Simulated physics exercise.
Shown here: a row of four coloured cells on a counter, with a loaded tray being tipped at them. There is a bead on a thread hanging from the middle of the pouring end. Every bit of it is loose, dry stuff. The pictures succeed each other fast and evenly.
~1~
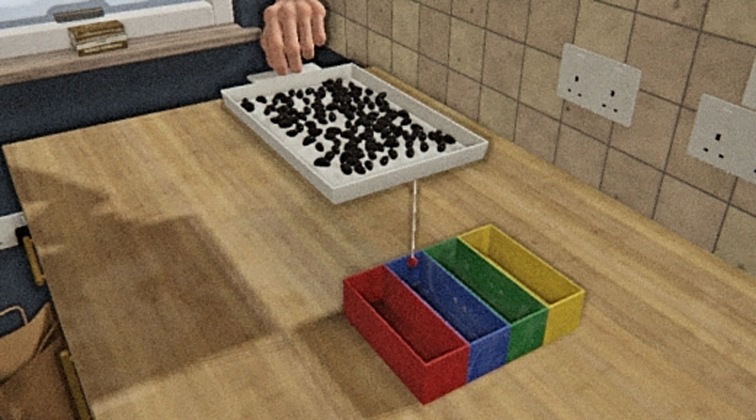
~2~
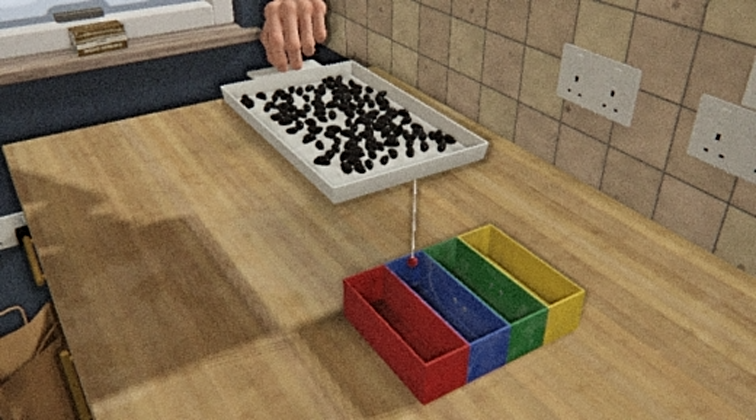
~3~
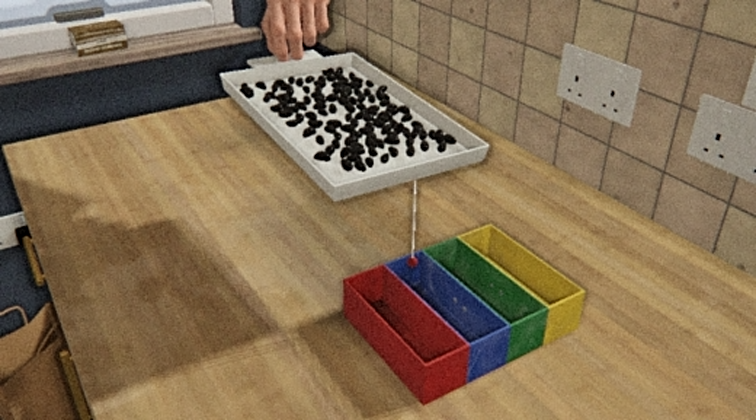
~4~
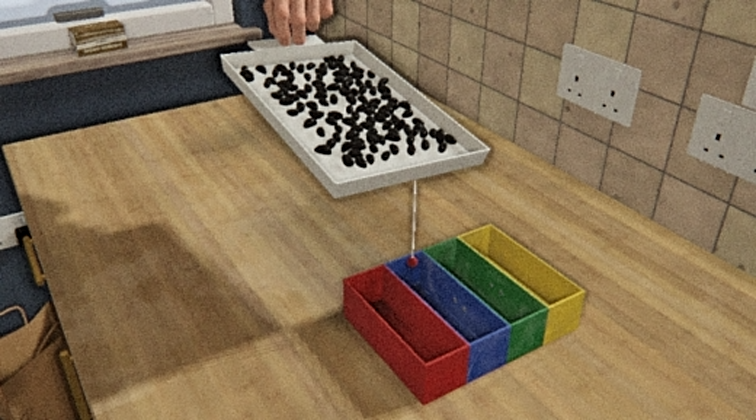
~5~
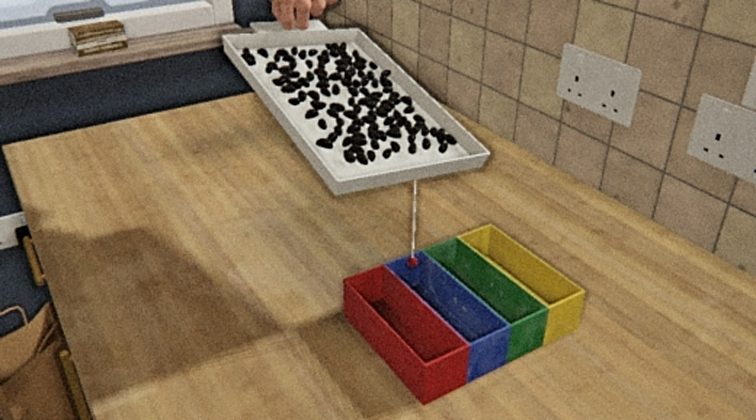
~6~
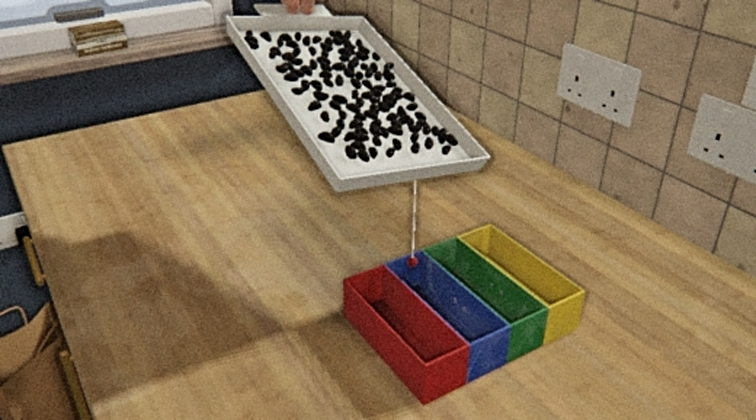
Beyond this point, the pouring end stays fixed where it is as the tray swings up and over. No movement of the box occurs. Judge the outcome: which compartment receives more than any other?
The green compartment receives the most.
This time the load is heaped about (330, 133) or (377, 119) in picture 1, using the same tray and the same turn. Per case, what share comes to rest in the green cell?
Roughly 50 per cent, then roughly 60 per cent.
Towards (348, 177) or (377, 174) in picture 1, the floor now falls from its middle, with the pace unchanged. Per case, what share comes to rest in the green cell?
Close to 0 percent first and close to 10 percent second.
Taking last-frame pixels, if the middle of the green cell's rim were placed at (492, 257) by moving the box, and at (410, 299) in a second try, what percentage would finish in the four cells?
Some 100 percent, followed by some 20 percent.
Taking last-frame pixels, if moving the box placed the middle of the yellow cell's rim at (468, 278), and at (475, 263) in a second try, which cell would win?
Try 1 - yellow; try 2 - the cell in yellow.
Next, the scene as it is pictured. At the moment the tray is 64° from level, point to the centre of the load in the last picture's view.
I'd put the middle close to (435, 112).
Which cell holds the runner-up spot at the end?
Yellow.
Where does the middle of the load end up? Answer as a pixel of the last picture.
Around (481, 297), give or take.
Soon after the last picture, tray tipped steeply; nearly all on the tray; a stray few falling or outside the box.
A little later, tray tipped past a quarter turn; nearly all on the tray; a small part in the green cell; a stray few in the yellow cell; a stray few in the blue cell.
Later still, tray tipped past a quarter turn; about half in the green cell; about a third in the yellow cell; a small part in the blue cell; a stray few falling or outside the box.
At rest, tray tipped past a quarter turn; about half in the green cell; about a third in the yellow cell; a small part in the blue cell; none in the red cell; a stray few outside the box.
